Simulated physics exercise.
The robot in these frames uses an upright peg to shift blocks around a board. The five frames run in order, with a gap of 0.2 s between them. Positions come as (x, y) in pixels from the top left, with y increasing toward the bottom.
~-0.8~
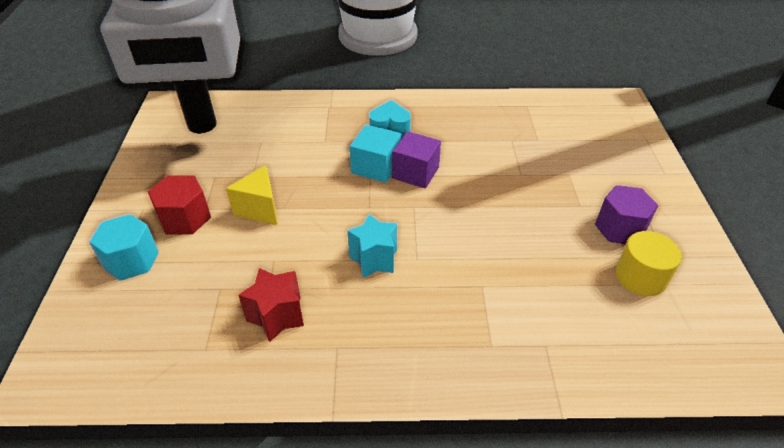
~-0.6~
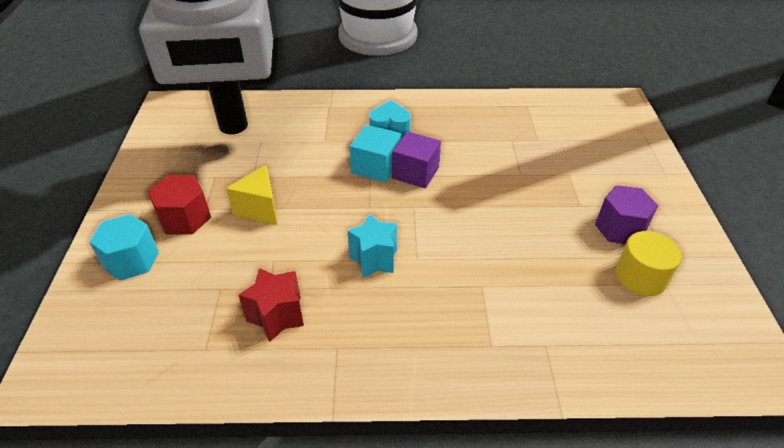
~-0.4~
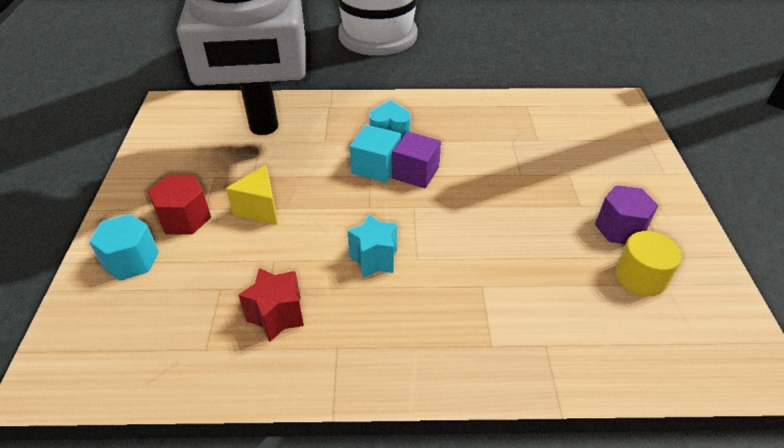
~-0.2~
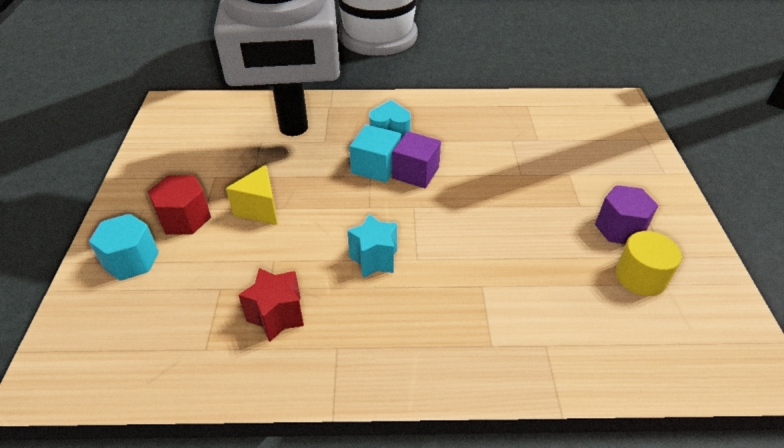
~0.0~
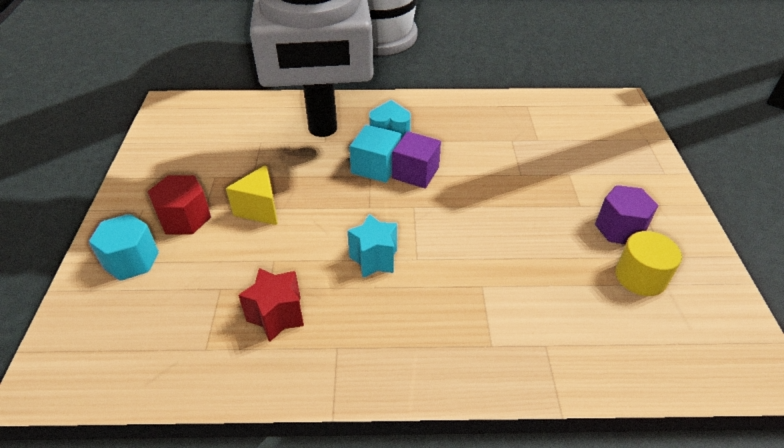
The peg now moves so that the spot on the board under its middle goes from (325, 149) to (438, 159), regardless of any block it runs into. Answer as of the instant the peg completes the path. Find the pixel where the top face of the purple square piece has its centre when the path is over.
In the picture, it is at (468, 179).
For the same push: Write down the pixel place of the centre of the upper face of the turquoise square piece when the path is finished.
My best guess is (448, 154).
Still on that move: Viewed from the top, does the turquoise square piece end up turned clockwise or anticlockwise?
It spins clockwise.
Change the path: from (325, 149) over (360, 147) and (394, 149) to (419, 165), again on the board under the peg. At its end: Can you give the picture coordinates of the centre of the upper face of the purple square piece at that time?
If I read the scene right, the answer is (440, 162).
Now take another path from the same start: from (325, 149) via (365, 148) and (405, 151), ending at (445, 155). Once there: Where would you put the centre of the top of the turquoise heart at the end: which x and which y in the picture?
It ends at (432, 106).
What follows on the original path. One third of the way, peg at (362, 132); turquoise square piece at (387, 141); purple square piece at (426, 149).
Two thirds of the way, peg at (401, 135); turquoise square piece at (420, 147), turned 30° clockwise; turquoise heart at (409, 108), turned 50° anticlockwise; purple square piece at (453, 164), turned 30° clockwise.
At the end, peg at (440, 139); turquoise square piece at (448, 154), turned 60° clockwise; turquoise heart at (410, 108), turned 50° anticlockwise; purple square piece at (469, 179), turned 55° clockwise.
